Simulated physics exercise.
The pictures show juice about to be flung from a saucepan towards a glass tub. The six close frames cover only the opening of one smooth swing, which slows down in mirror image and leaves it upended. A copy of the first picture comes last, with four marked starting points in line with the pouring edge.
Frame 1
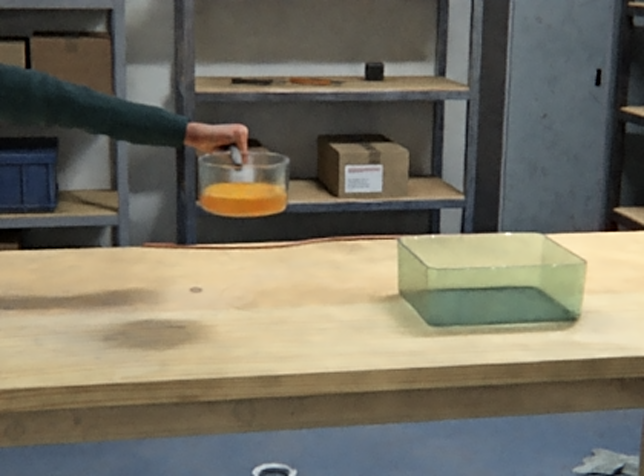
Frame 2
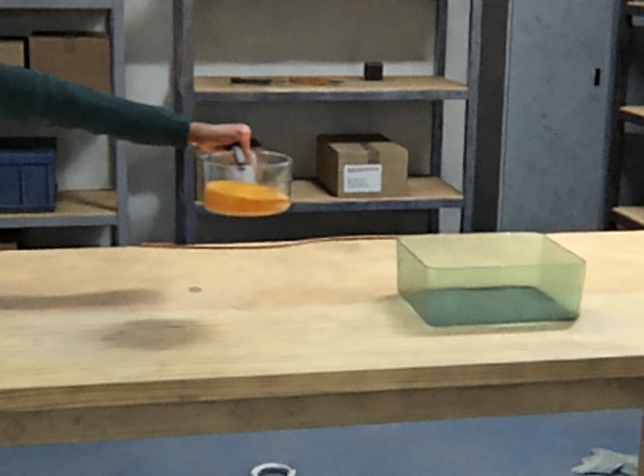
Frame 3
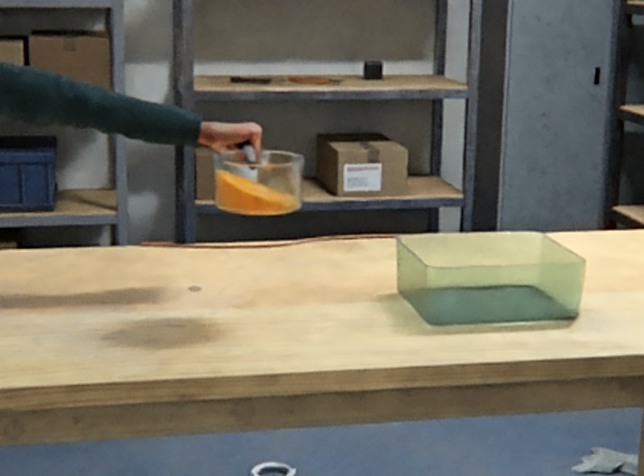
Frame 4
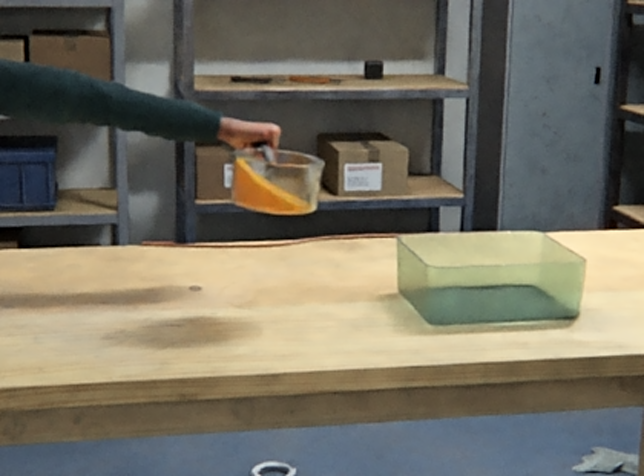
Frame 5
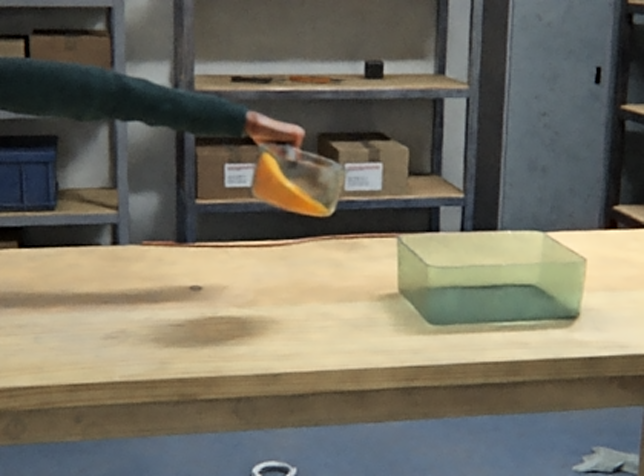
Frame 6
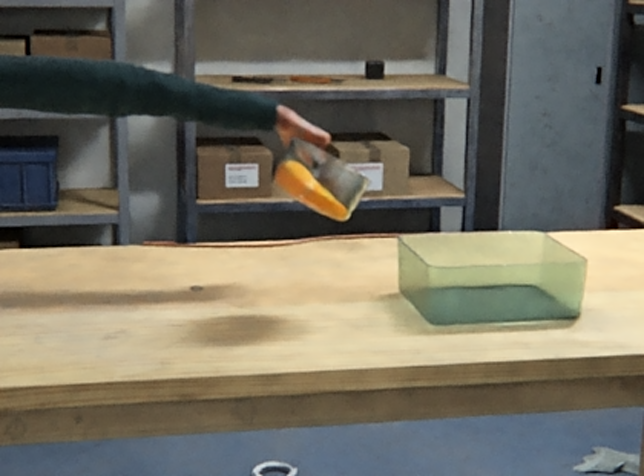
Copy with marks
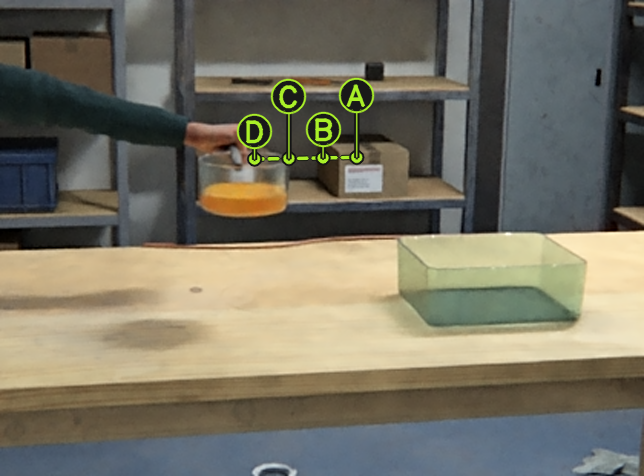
An arm in a dark green sleeve held a clear pan of orange juice above a wooden table, then moved it right toward a glass tub, tilting it steadily as the juice sloshed up one side.
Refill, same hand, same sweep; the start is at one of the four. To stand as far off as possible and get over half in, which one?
D is the one.
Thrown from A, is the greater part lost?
No, not at all.
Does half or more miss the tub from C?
No, that is safe.
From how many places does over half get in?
All four.
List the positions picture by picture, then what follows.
Upright, lip at (287, 158); tub from (426, 326) to (580, 319); nothing has left yet, in the first picture.
Upright, lip at (290, 158); nothing has left yet, in the second picture.
Upright, lip at (302, 157); nothing has left yet, in the third picture.
Tipped about 6°, lip at (321, 160); nothing has left yet, in the fourth picture.
Tipped about 15°, lip at (344, 167); nothing has left yet, in the fifth picture.
Tipped about 28°, lip at (368, 178); nothing has left yet, in the sixth picture.
In lime, A at (356, 157); B at (323, 157); C at (288, 158); D at (254, 159).
With A, about 70 % lands in the tub, 2 % falls short and 27 % goes beside or beyond.
With B, about 85 % lands in the tub, 3 % falls short and 12 % goes beside or beyond.
With C, about 79 % lands in the tub, 15 % falls short and 6 % goes beside or beyond.
With D, about 64 % lands in the tub, 33 % falls short and 3 % goes beside or beyond.
